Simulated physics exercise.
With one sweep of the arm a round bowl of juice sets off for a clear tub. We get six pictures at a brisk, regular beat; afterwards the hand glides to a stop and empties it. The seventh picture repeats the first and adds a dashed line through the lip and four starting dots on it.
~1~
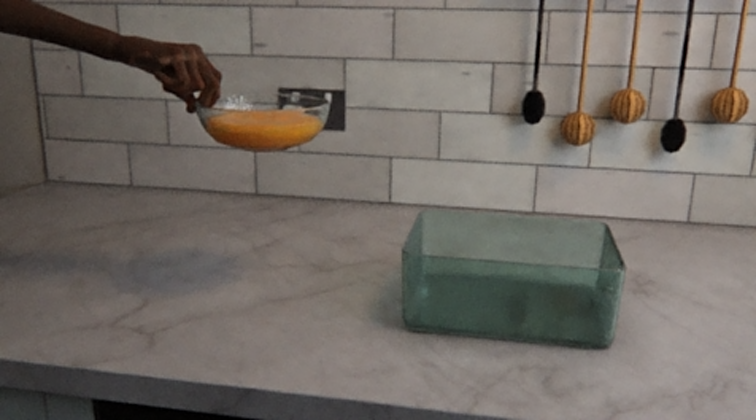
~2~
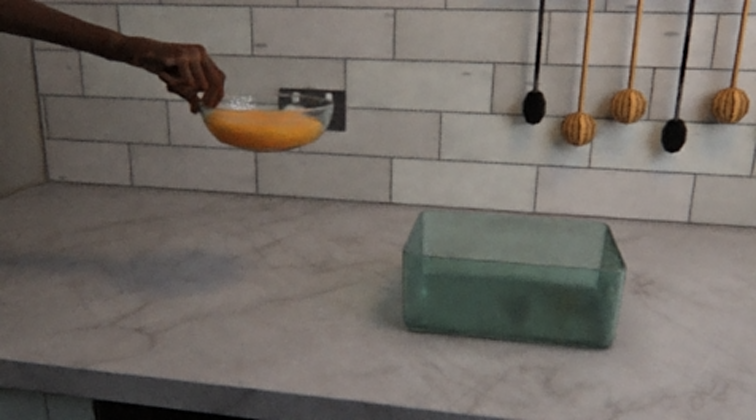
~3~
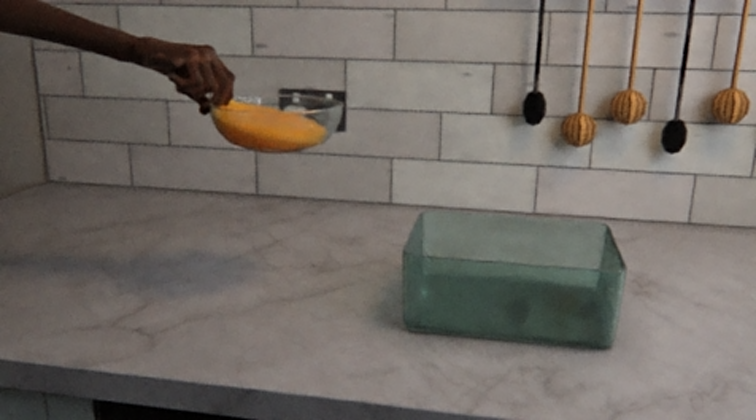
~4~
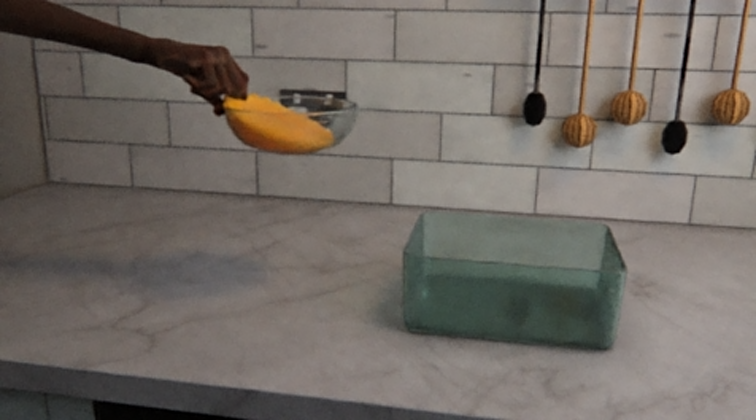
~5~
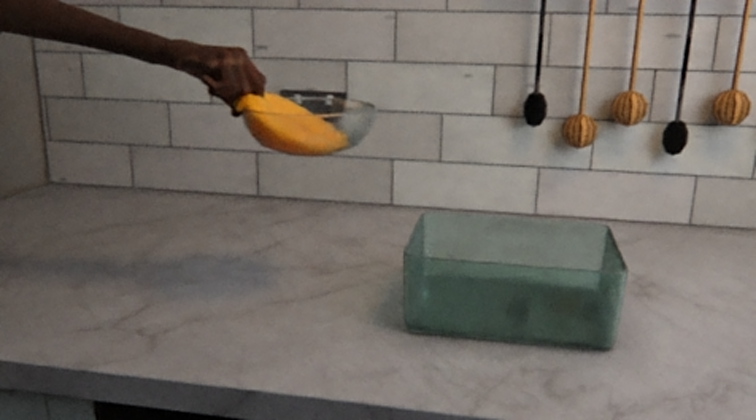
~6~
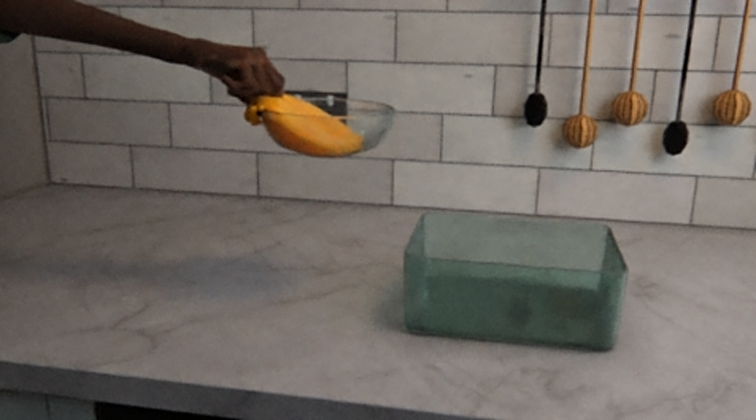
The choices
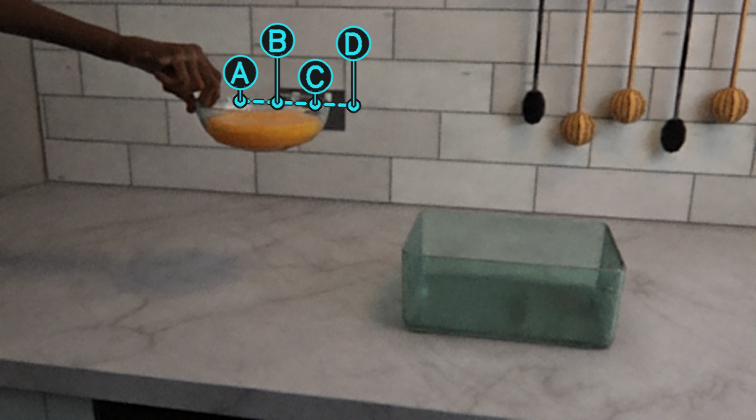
At a marble counter by a white tiled wall, a hand swept a glass bowl of orange juice rightward toward a clear, greenish tub, and the juice surged up the bowl's left side and over the rim.
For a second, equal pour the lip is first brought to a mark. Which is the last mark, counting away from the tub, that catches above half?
Use dot B.
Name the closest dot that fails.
Dot A.
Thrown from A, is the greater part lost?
Yes, that goes wrong.
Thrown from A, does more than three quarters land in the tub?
No, less.
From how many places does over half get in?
Three.
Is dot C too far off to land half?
No, that is safe.
On the marked copy, A at (240, 100); B at (277, 102); C at (315, 104); D at (353, 105).
If A is chosen, about 37 % lands in the tub, 60 % falls short and 4 % goes beside or beyond.
If B is chosen, about 62 % lands in the tub, 31 % falls short and 6 % goes beside or beyond.
If C is chosen, about 80 % lands in the tub, 15 % falls short and 5 % goes beside or beyond.
If D is chosen, about 84 % lands in the tub, 10 % falls short and 6 % goes beside or beyond.
